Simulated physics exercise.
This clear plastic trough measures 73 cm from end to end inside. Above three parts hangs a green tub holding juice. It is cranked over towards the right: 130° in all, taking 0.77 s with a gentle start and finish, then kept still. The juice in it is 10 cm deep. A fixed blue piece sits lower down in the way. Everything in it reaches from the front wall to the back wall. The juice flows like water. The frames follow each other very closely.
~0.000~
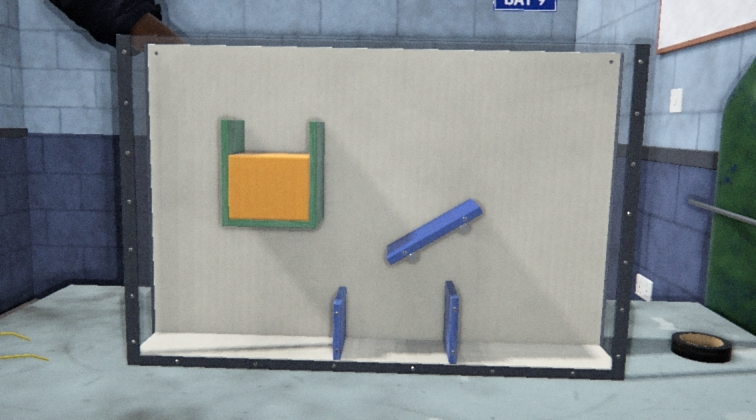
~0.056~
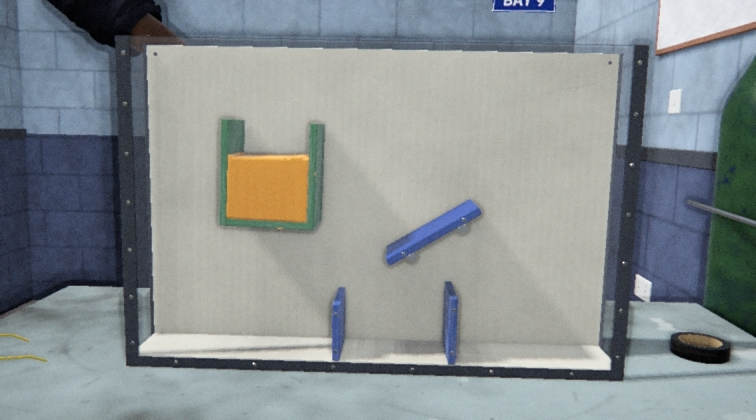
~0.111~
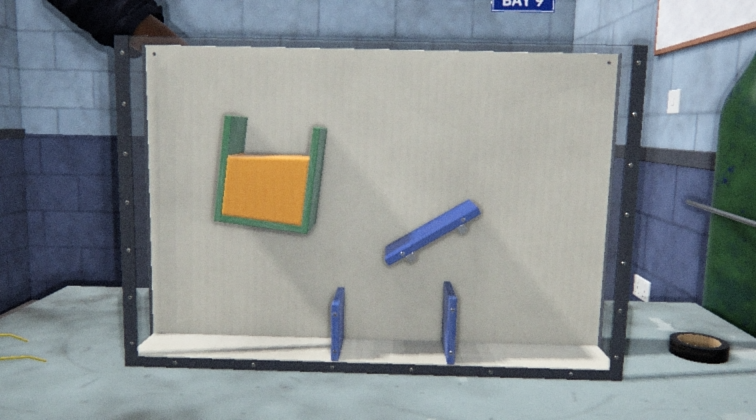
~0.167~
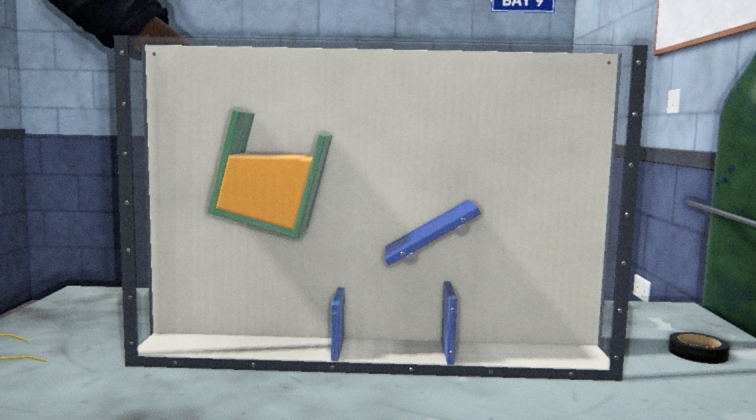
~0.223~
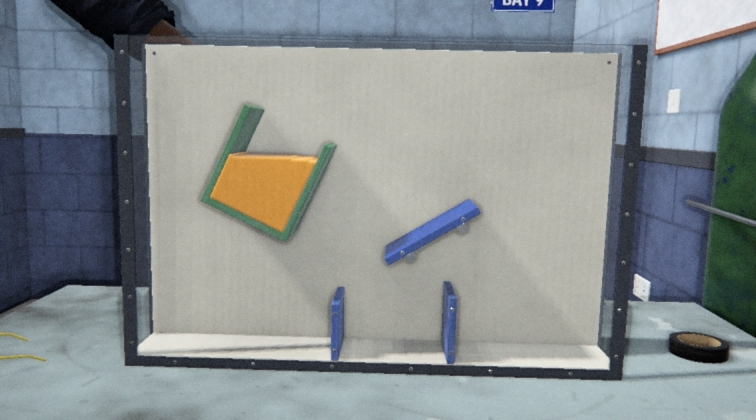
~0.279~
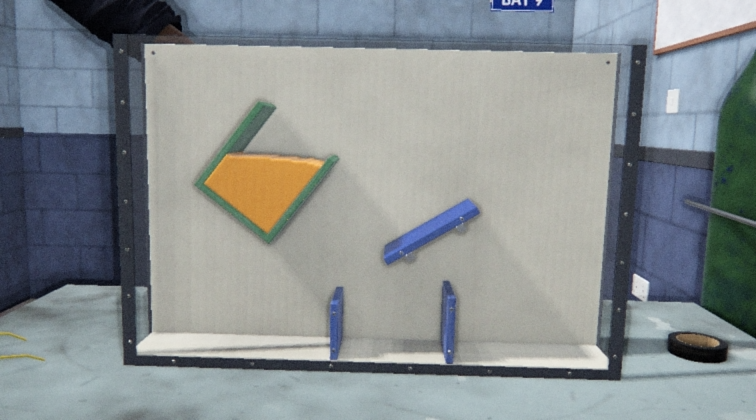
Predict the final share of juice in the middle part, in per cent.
The middle part gets about 55 per cent.
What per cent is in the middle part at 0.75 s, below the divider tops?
About 62 per cent.
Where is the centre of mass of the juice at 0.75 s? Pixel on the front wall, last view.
Around (359, 308).
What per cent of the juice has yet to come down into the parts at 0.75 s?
Some 25 per cent.
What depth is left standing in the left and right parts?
In turn 1.0 and 1.0 cm.
By 0.49 s the parts hold 0, 0 and 0 per cent, with 100 still above them.
By 0.75 s the parts hold 13, 62 and 0 per cent, with 25 still above them.
By 1.10 s the parts hold 27, 53 and 16 per cent, with 3 still above them.
At rest it is 31 per cent left, 53 middle, 16 right.
